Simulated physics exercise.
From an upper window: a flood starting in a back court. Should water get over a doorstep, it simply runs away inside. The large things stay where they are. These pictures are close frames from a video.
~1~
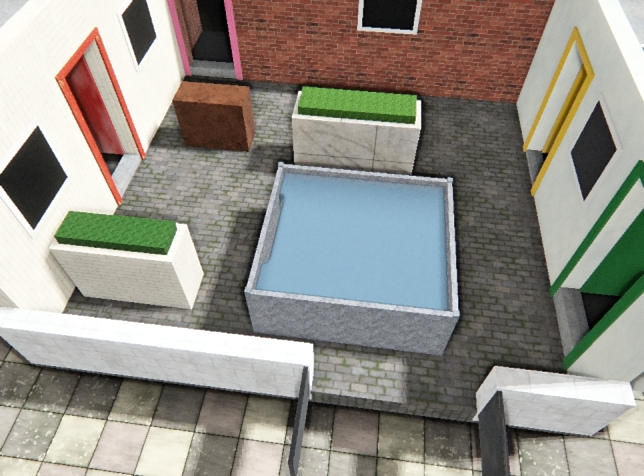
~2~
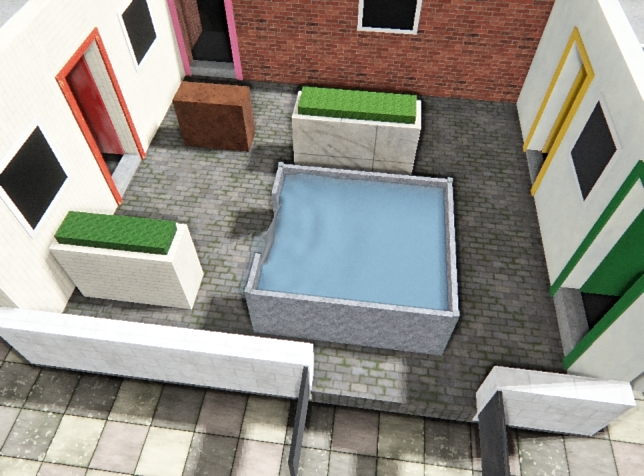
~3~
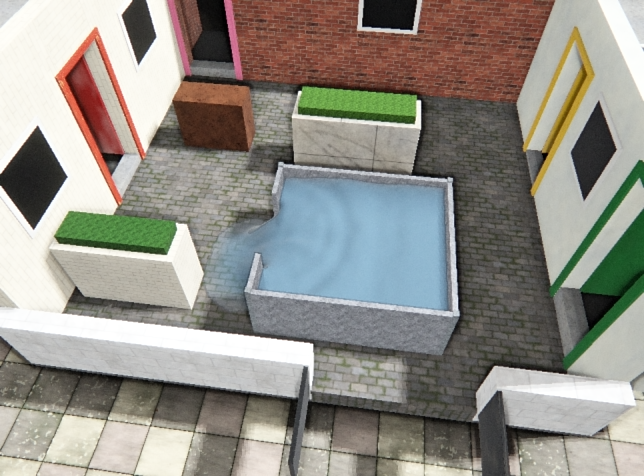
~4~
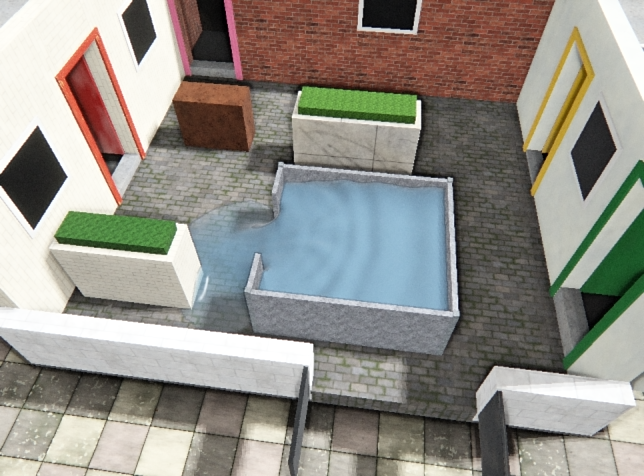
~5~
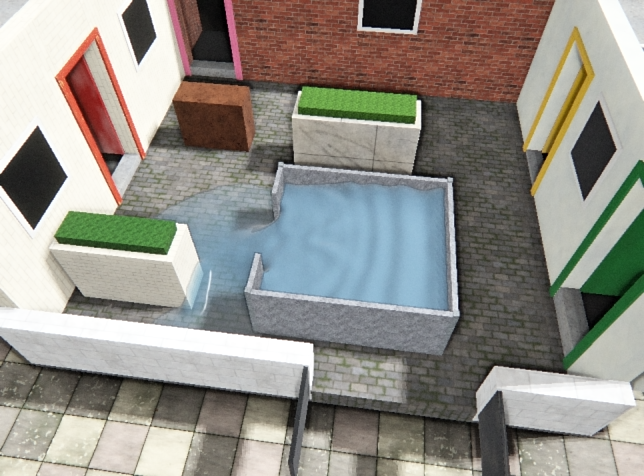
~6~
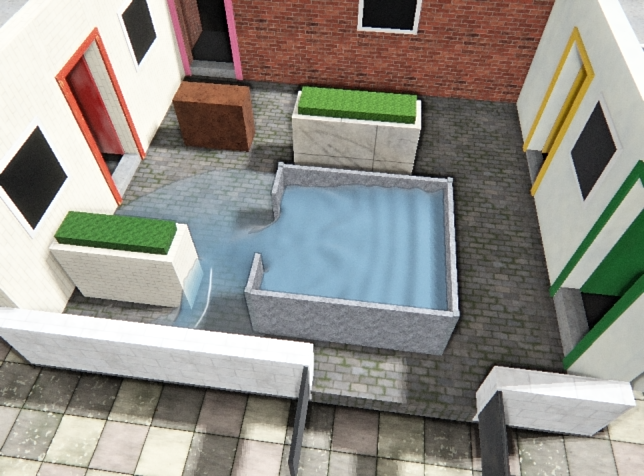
In this clip, still water fills a raised grey tank in a paved courtyard, then a gap opens in its left wall and water pours out, spreading across the paving around the nearby planter and toward the red-framed doorway.
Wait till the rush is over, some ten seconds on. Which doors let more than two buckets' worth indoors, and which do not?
The pink door lets more through; the yellow door lets more through; the red door lets more through; the green door does not.
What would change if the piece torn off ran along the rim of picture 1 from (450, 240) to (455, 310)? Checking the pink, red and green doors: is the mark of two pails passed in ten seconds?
Result per door - pink: Within bounds; red: Within bounds; green: Beyond the limit.
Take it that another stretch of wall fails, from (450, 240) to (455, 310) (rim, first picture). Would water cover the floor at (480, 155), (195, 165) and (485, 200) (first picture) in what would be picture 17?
Submerged, unwetted, submerged.
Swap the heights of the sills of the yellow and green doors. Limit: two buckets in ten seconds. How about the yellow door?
Yellow: Below the limit.
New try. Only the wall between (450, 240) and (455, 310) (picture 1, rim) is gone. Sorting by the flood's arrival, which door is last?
The one in red.
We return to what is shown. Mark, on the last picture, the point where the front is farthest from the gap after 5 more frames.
The front's farthest point is close to (161, 123).
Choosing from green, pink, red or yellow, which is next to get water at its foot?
That is the red-painted one.
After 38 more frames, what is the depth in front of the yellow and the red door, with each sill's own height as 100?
About 220 and 140 %.
A moment on, water covers 25 % of the floor; the pink door not reached, the yellow door not reached, the red door under two buckets in, the green door not reached.
Next, water covers 35 % of the floor; the pink door wet at the sill, nothing in, the yellow door not reached, the red door far over two buckets in, the green door not reached.
Then, water covers 50 % of the floor; the pink door over two buckets in, the yellow door not reached, the red door far over two buckets in, the green door wet at the sill, nothing in.
Later, water covers 95 % of the floor; the pink door far over two buckets in, the yellow door wet at the sill, nothing in, the red door far over two buckets in, the green door wet at the sill, nothing in.
In the end, water covers 100 % of the floor; the pink door far over two buckets in, the yellow door far over two buckets in, the red door far over two buckets in, the green door wet at the sill, nothing in.
